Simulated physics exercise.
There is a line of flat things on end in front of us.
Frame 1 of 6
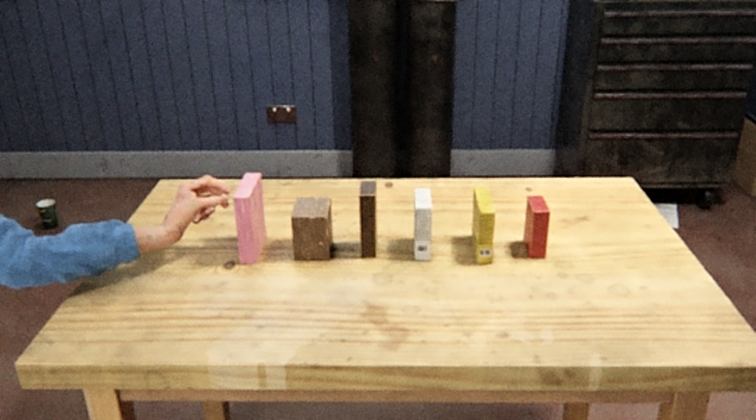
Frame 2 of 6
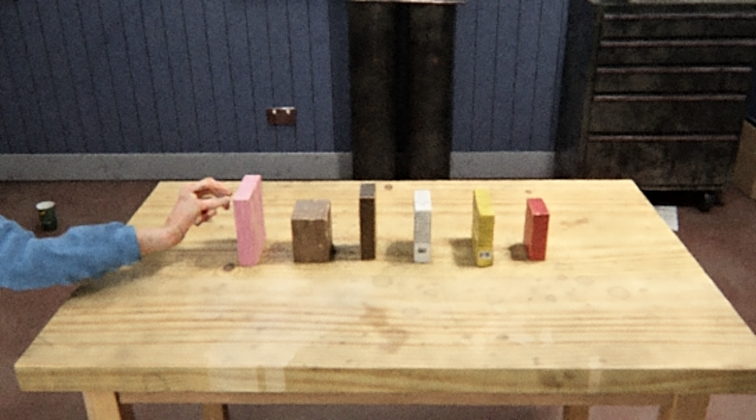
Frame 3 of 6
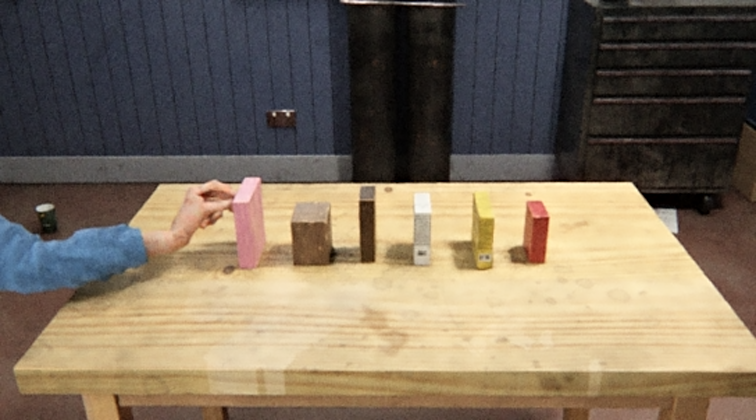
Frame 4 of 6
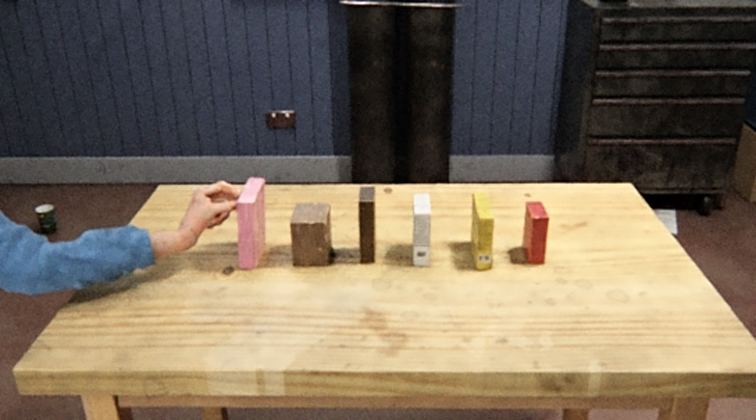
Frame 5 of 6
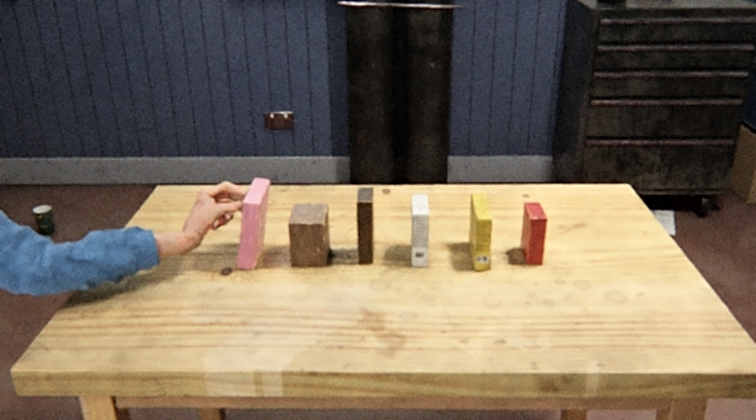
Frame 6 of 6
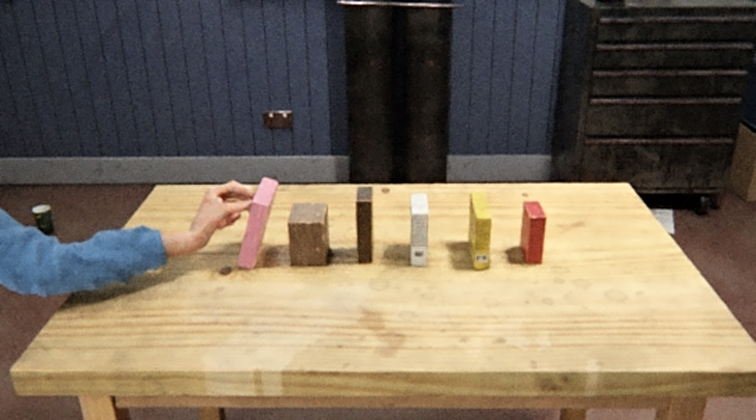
A hand pushes the tall pink block, tilting it right toward a brown block on a table.
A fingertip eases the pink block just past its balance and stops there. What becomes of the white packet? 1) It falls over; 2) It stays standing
Option 2: It stays standing.
Then, 0.10 s later than the last frame, pink block 29° over.
Then, 0.20 s later than the last frame, pink block 37° over.
Then, 0.50 s later than the last frame, white packet resting near (419, 230).
When it is over, all 4 as before. End places, in pixels of the last picture, white packet near (419, 230).
